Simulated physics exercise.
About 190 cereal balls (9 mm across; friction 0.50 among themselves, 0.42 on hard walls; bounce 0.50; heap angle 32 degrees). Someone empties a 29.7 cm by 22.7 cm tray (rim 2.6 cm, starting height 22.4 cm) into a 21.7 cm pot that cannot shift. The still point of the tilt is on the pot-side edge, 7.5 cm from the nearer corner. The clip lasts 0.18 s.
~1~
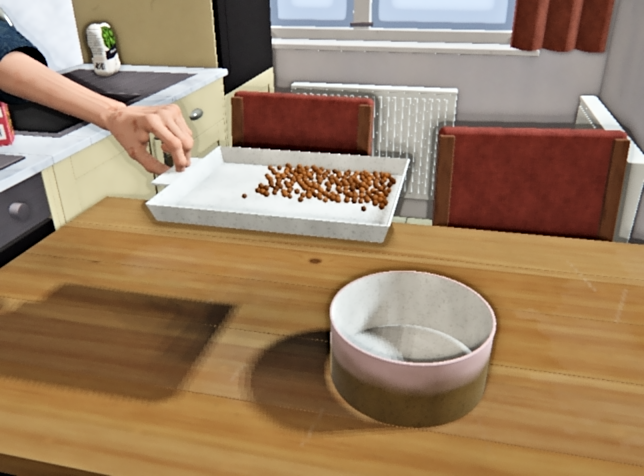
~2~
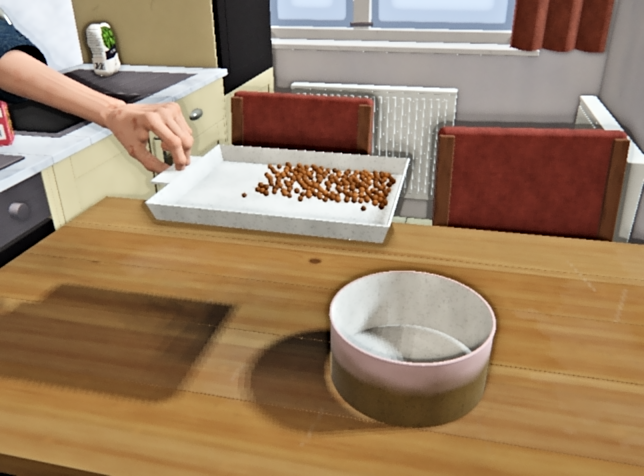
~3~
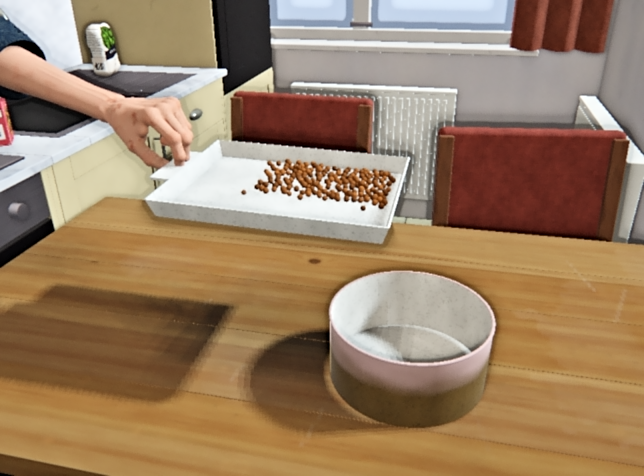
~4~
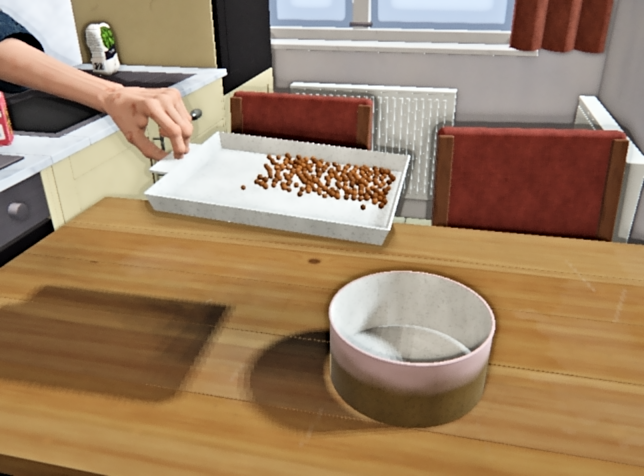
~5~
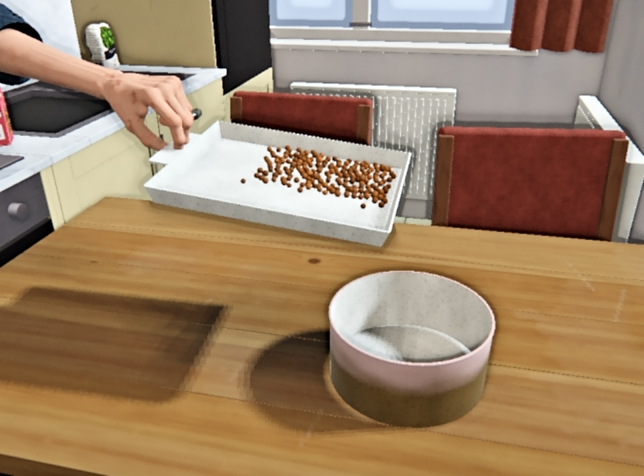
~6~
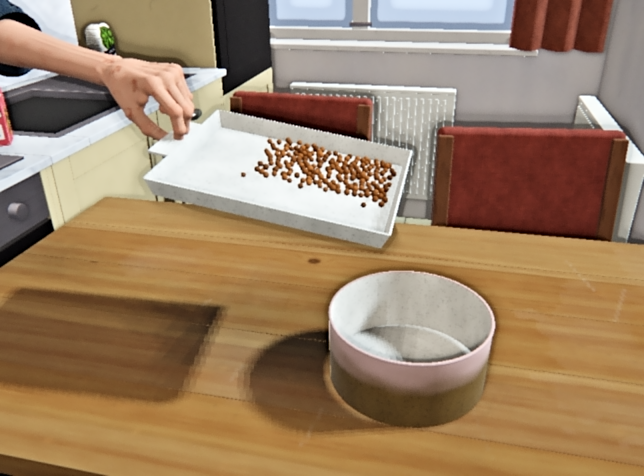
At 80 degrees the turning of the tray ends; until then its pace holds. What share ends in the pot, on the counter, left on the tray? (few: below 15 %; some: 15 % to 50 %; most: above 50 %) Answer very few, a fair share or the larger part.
Pot: The larger part, counter: Very few, tray: A fair share.
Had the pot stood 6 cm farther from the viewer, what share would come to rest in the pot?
Then about 35 per cent.
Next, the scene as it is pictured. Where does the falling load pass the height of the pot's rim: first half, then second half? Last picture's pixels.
At about (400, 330), then at (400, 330).
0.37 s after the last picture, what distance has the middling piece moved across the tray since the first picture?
About 7 cm.
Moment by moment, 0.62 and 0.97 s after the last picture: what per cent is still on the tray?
In turn: 95, 55.
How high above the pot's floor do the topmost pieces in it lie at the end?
Roughly 2.0 cm.
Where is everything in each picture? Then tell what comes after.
Tray tilt 0 degrees, front corners at (155, 202) and (383, 222); middle of the pieces at (327, 184); pot at (411, 312), in the first picture.
Tray tilt 0 degrees, front corners at (154, 201) and (383, 223); middle of the pieces at (327, 183), in the second picture.
Tray tilt 2 degrees, front corners at (154, 197) and (383, 224); middle of the pieces at (327, 181), in the third picture.
Tray tilt 4 degrees, front corners at (153, 191) and (383, 226), lowest corner right front; middle of the pieces at (327, 178), in the fourth picture.
Tray tilt 7 degrees, front corners at (153, 184) and (384, 228), lowest corner right front; middle of the pieces at (327, 174), in the fifth picture.
Tray tilt 11 degrees, front corners at (153, 176) and (384, 230), lowest corner right front; middle of the pieces at (328, 169); pot at (410, 312), in the sixth picture.
Then, 0.37 s after the last picture, tilt 44 degrees; the tray holds 100 %, the pot 0 %.
Then, 0.62 s after the last picture, tilt 67 degrees; the tray holds 95 %, the pot 0 %.
Then, 0.97 s after the last picture, tilt 80 degrees; the tray holds 55 %, the pot 35 %.
In the end, pot 70 %, counter 0 %, tray 30 %.
